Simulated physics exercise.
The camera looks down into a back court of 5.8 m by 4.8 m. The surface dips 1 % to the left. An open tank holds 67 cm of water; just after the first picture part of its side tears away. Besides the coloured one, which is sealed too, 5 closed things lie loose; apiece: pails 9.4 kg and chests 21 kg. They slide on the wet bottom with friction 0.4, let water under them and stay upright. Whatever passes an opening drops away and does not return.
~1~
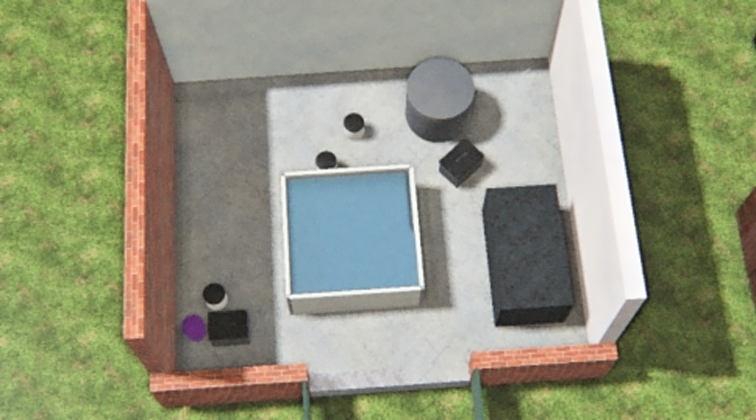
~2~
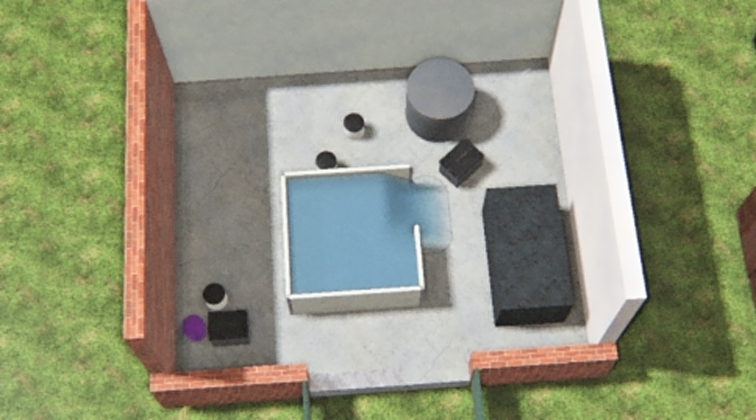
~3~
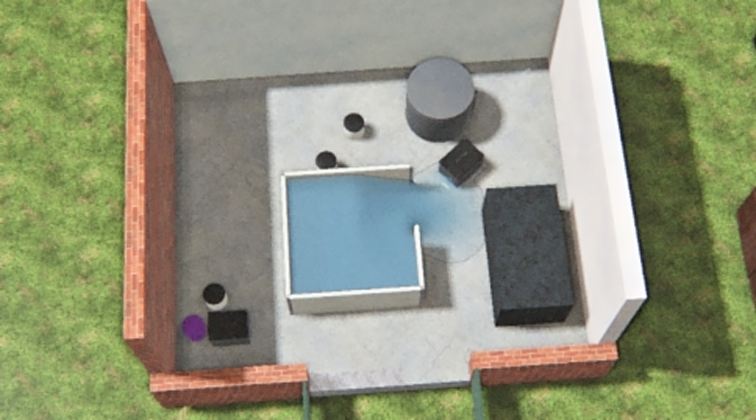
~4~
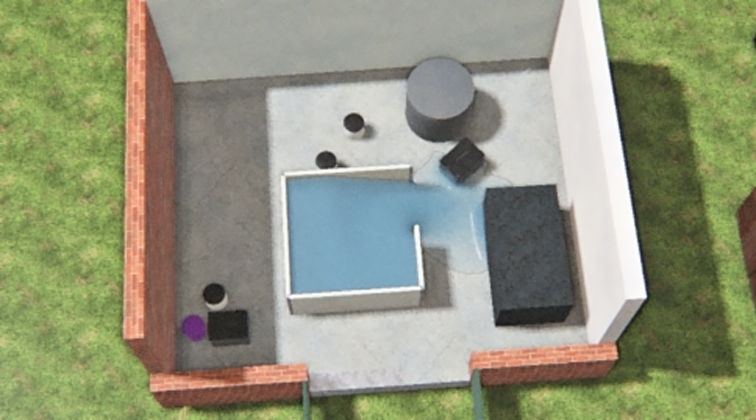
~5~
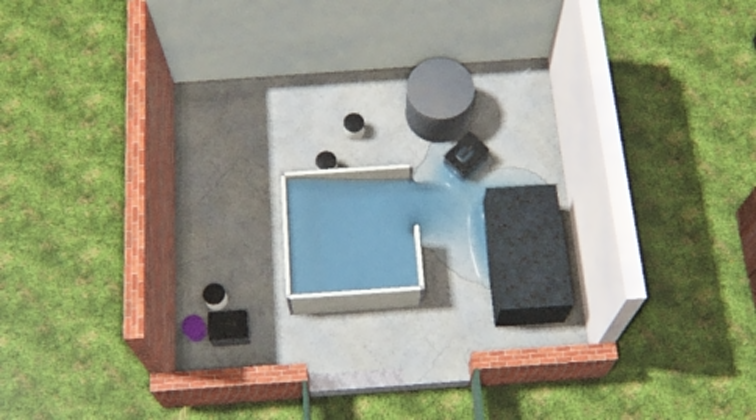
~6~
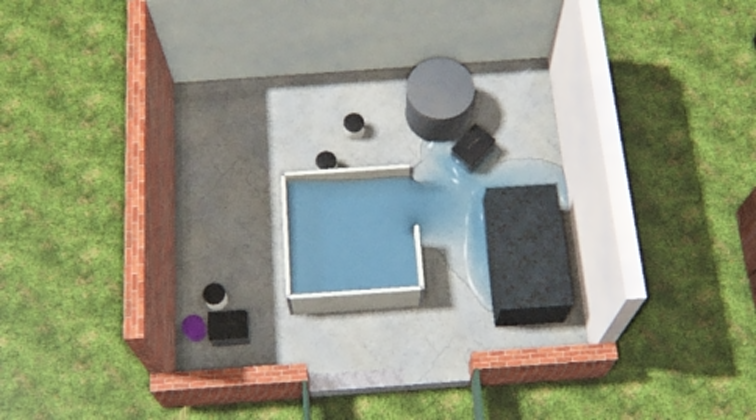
Water pouring from a gap in an open tank's right side, spreading around a large dark block and shifting a small black chest.
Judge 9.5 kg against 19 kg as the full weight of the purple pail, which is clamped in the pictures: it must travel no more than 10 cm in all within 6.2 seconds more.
I expect that the smaller load will do.
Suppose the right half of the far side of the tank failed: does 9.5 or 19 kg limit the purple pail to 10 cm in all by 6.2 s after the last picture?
In that case neither weight holds it.
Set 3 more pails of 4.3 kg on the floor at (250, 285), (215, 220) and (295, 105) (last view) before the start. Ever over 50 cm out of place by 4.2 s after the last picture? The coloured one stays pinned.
In that order: Short of it, less, past it.
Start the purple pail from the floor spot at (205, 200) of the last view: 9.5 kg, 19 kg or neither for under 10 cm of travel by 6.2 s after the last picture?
Either load holds.
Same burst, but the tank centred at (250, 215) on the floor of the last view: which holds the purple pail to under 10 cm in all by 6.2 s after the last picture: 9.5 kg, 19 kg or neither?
Then the smaller load will do.
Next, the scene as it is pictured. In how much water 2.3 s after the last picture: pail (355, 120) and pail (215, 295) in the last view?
Roughly 1 and 0 cm.
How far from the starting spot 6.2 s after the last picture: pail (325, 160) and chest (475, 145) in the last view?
In that order: 0 cm, 150 cm.
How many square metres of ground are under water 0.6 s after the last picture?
About 10.0 m2.
Then, 0.6 s after the last picture the purple pail would be 0 cm from its start with 9.5 kg and 0 cm from its start with 19 kg; 0 cm of water round it then.
Then, 2.3 s after the last picture the purple pail would be 0 cm from its start with 9.5 kg and 0 cm from its start with 19 kg; 0 cm of water round it then.
Then, 4.2 s after the last picture the purple pail would be 0 cm from its start with 9.5 kg and 0 cm from its start with 19 kg; 0 cm of water round it then.
Then, 6.2 s after the last picture the purple pail would be 0 cm from its start with 9.5 kg and 0 cm from its start with 19 kg; 4 cm of water round it then.
